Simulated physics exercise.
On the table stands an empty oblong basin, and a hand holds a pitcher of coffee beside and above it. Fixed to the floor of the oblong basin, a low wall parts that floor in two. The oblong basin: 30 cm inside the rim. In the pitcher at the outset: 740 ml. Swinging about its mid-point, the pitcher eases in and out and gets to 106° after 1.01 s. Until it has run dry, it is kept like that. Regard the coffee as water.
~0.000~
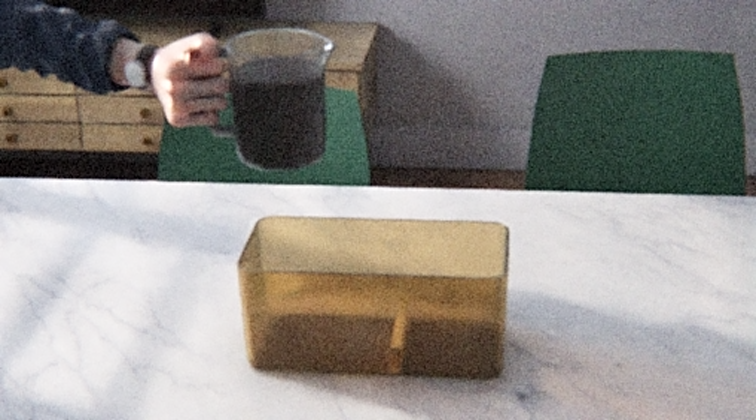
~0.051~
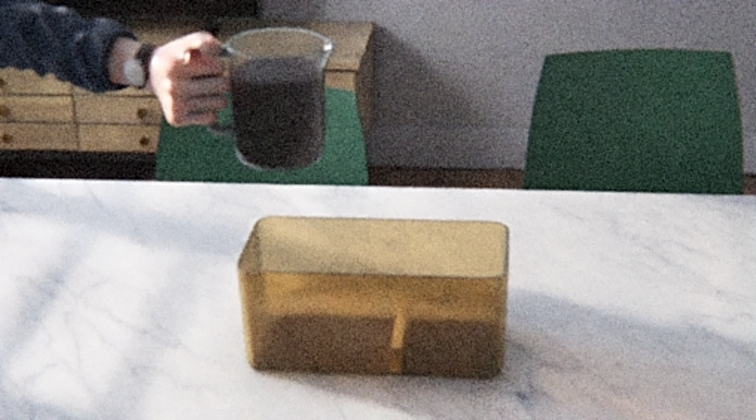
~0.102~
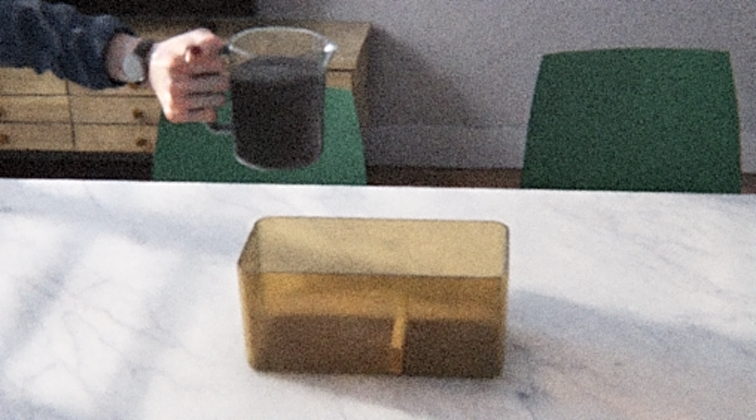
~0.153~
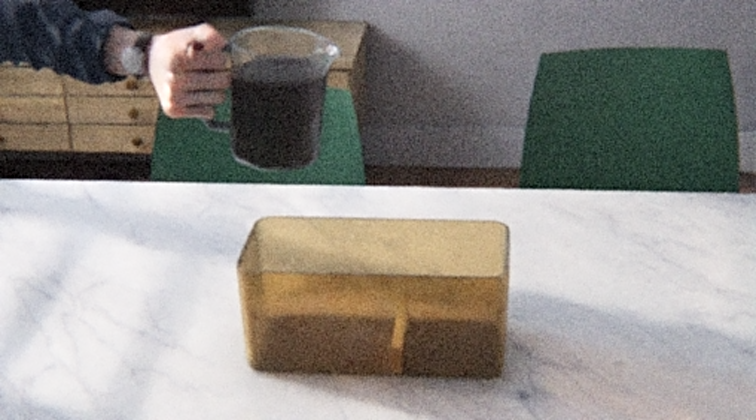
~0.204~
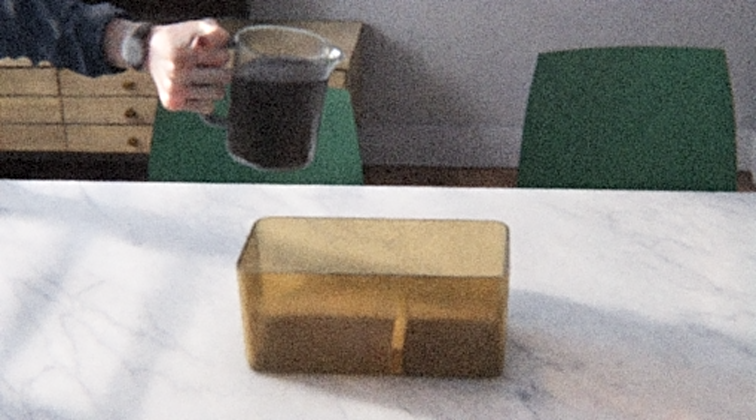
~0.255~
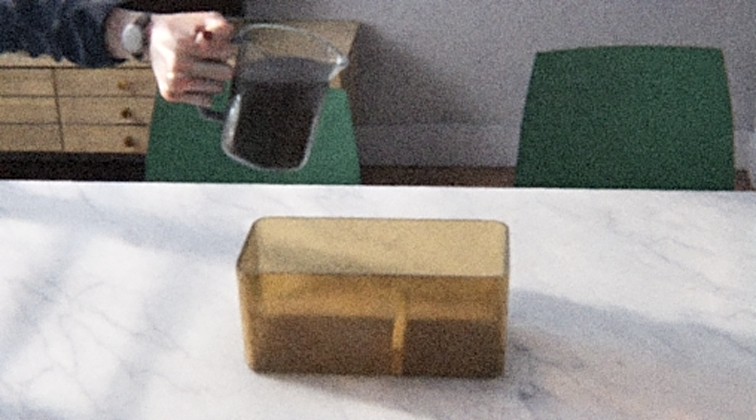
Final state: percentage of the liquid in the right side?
Approximately 75 %.
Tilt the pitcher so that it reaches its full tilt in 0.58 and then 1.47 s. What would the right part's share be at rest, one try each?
The first try gives 75 percent and the second 75 percent.
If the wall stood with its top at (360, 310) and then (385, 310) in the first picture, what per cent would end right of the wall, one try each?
Respectively 90 and 90 %.
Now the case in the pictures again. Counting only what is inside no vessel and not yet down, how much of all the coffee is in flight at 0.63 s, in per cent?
Some 16 % is the figure.
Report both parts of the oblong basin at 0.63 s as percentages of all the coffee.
Around 0 on the left and around 1 on the right.
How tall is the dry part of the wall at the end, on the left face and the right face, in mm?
Left: Roughly 26 mm; right: Roughly 0 mm.
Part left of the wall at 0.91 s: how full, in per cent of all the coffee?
The fraction is near 2 percent.
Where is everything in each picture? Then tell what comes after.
It leans 0°; its right rim is at (336, 46); the coffee meets the walls at (234, 67) and (322, 69); the oblong basin's rim runs from (248, 243) to (508, 251); the wall's top is at (401, 319), in the first picture.
It leans 1°; its right rim is at (336, 46); the coffee meets the walls at (234, 68) and (322, 68), in the second picture.
It leans 3°; its right rim is at (338, 47); the coffee meets the walls at (235, 66) and (323, 69), in the third picture.
It leans 6°; its right rim is at (341, 51); the coffee meets the walls at (236, 66) and (325, 69), in the fourth picture.
It leans 10°; its right rim is at (345, 56); the coffee meets the walls at (237, 68) and (328, 70), in the fifth picture.
It leans 16°; its right rim is at (349, 62); the coffee meets the walls at (237, 70) and (331, 70), in the sixth picture.
After 0.63 s the tilt is 73° and 84 per cent is still to pour, 0 is left of the wall and 1 right of it.
After 0.91 s the tilt is 103° and 29 per cent is still to pour, 2 is left of the wall and 43 right of it.
After 1.20 s the tilt is 106° and 3 per cent is still to pour, 11 is left of the wall and 80 right of it.
After 1.51 s the tilt is 106° and 0 per cent is still to pour, 19 is left of the wall and 80 right of it.
In the end 24 per cent lies left of the wall, 75 right of it and 1 outside.
